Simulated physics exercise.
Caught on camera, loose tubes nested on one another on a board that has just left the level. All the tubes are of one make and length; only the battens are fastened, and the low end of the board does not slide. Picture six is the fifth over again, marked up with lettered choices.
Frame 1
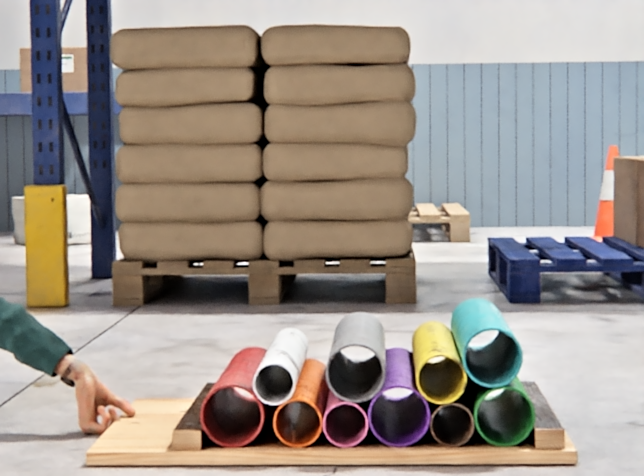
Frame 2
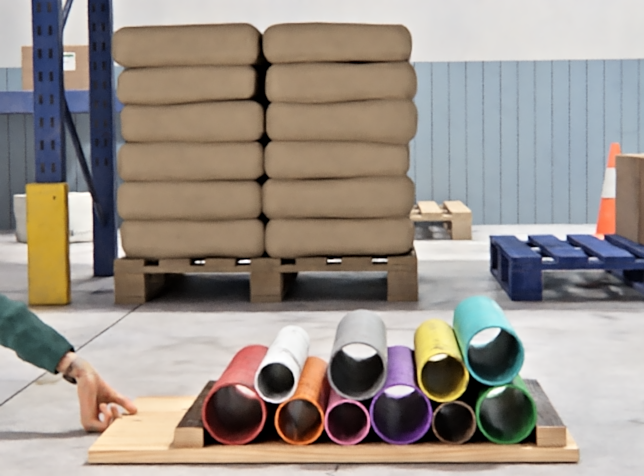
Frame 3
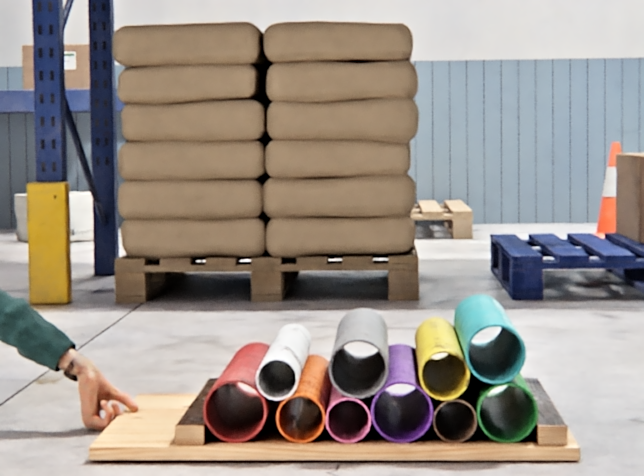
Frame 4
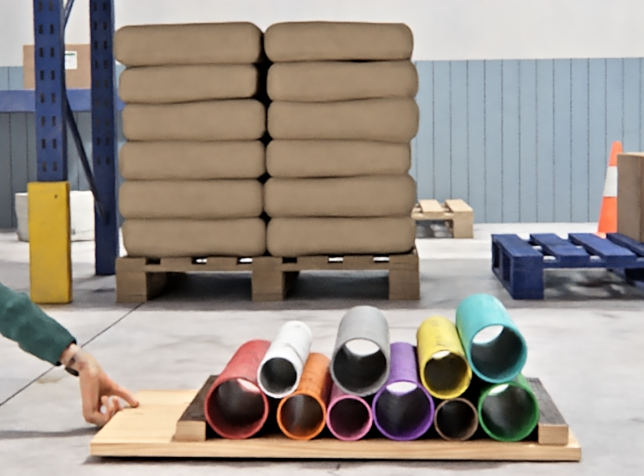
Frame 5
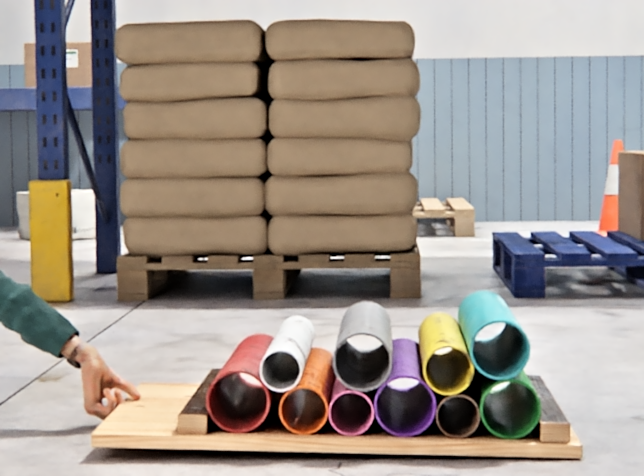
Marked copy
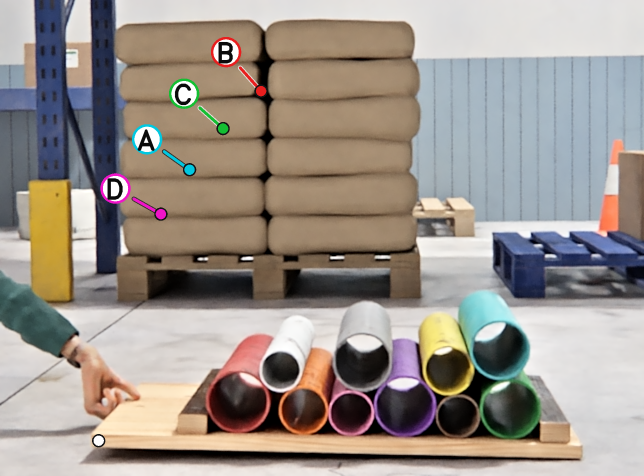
In a warehouse seen from the front at a low height, brown sacks sit stacked on a wooden pallet between a blue rack at left and a blue pallet at right. In front, red, white, orange, grey, pink, purple, yellow, green and turquoise tubes nest between dark battens on a pale board. Fingers at its left end raise it very slightly, the tubes keeping their places, while the view drifts faintly.
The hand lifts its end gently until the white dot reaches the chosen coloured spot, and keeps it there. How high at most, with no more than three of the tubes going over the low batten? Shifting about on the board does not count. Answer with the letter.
The answer is mark A.
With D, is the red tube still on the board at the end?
The red tube: Yes.
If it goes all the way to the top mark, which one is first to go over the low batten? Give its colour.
First is the turquoise one.
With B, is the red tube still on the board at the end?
The red tube: Yes.
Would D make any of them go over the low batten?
At D: Yes.
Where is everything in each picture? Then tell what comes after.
Red tube (233, 416); orange tube (298, 423); pink tube (346, 424), in the first frame.
Pink tube (348, 422); purple tube (401, 414), in the second frame.
Board (338, 415); red tube (235, 411); orange tube (301, 419); grey tube (358, 369), in the third frame.
Board (338, 412); red tube (237, 407); orange tube (302, 415), in the fourth frame.
Board (340, 408); red tube (238, 402); orange tube (304, 410), in the fifth frame.
On the marked copy, A at (189, 170); B at (261, 91); C at (223, 129); D at (161, 214); the white dot at (99, 441).
With A. Early on, board at 20°.
Further on, board at 36°.
At the end, board at 36°, one over the low batten (turquoise).
As for the rest, B four over the low batten (white, yellow, grey, turquoise); C four over the low batten (white, yellow, grey, turquoise); D one over the low batten (turquoise).
